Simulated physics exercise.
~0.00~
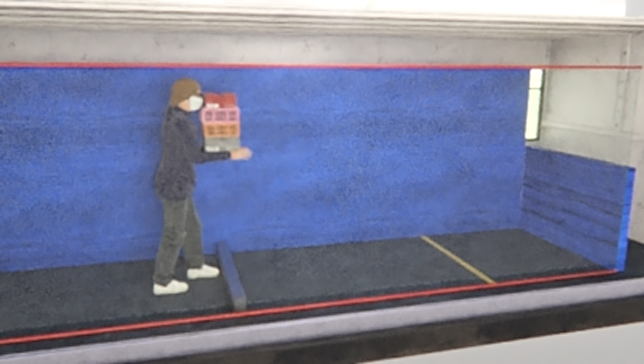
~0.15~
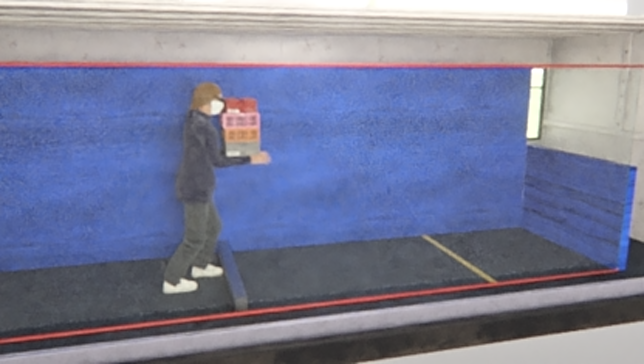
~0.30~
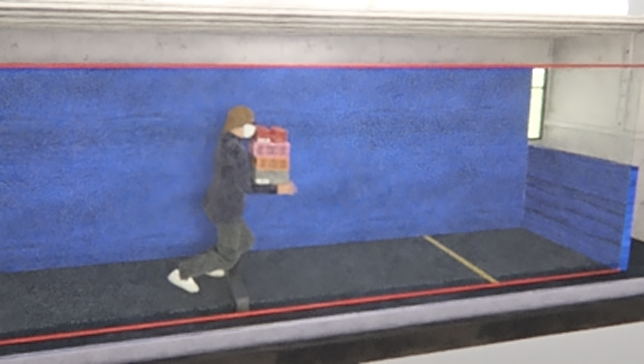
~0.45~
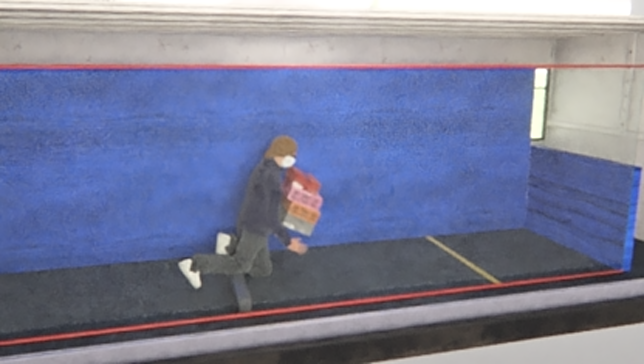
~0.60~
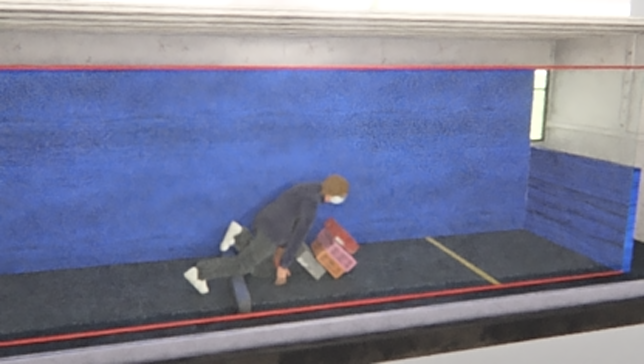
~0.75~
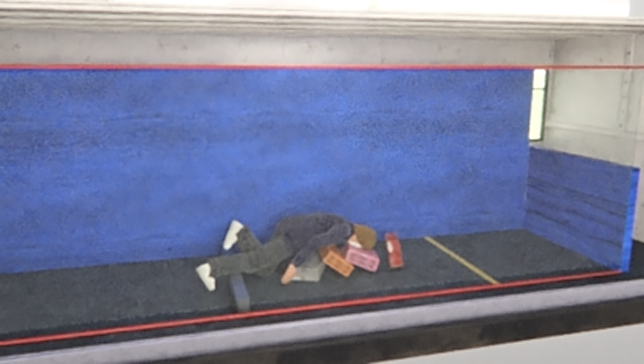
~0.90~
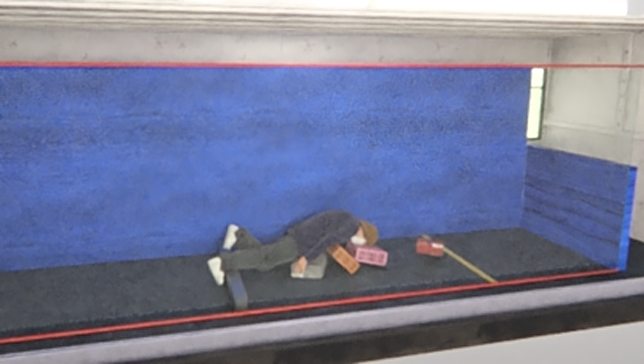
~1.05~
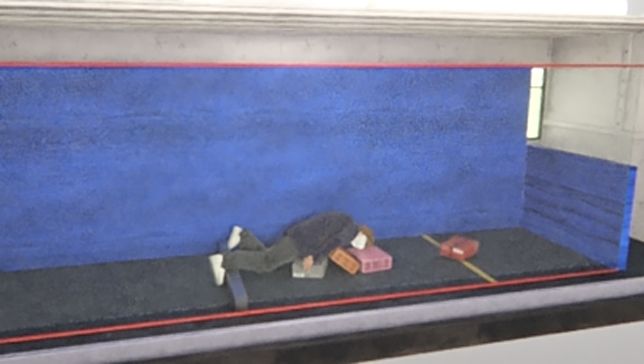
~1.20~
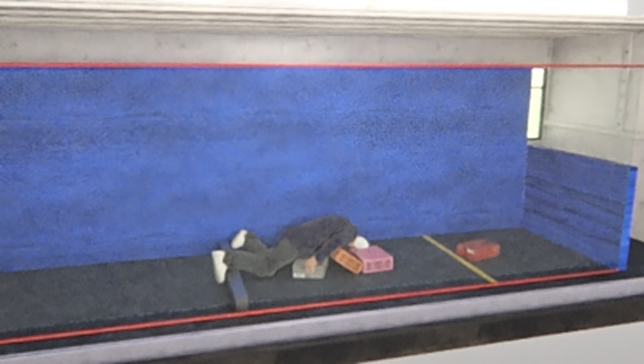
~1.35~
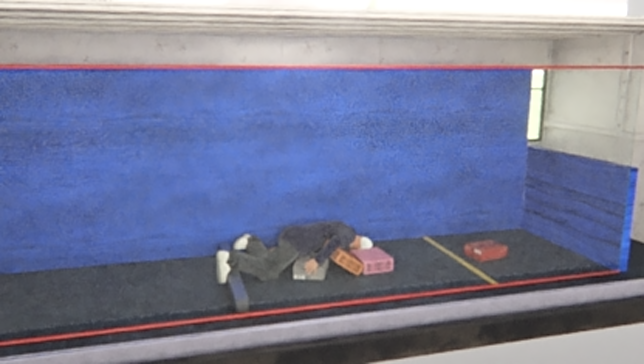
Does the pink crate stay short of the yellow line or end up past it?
The pink crate stays short of the yellow line, coming to rest on the floor by the fallen figure's head.
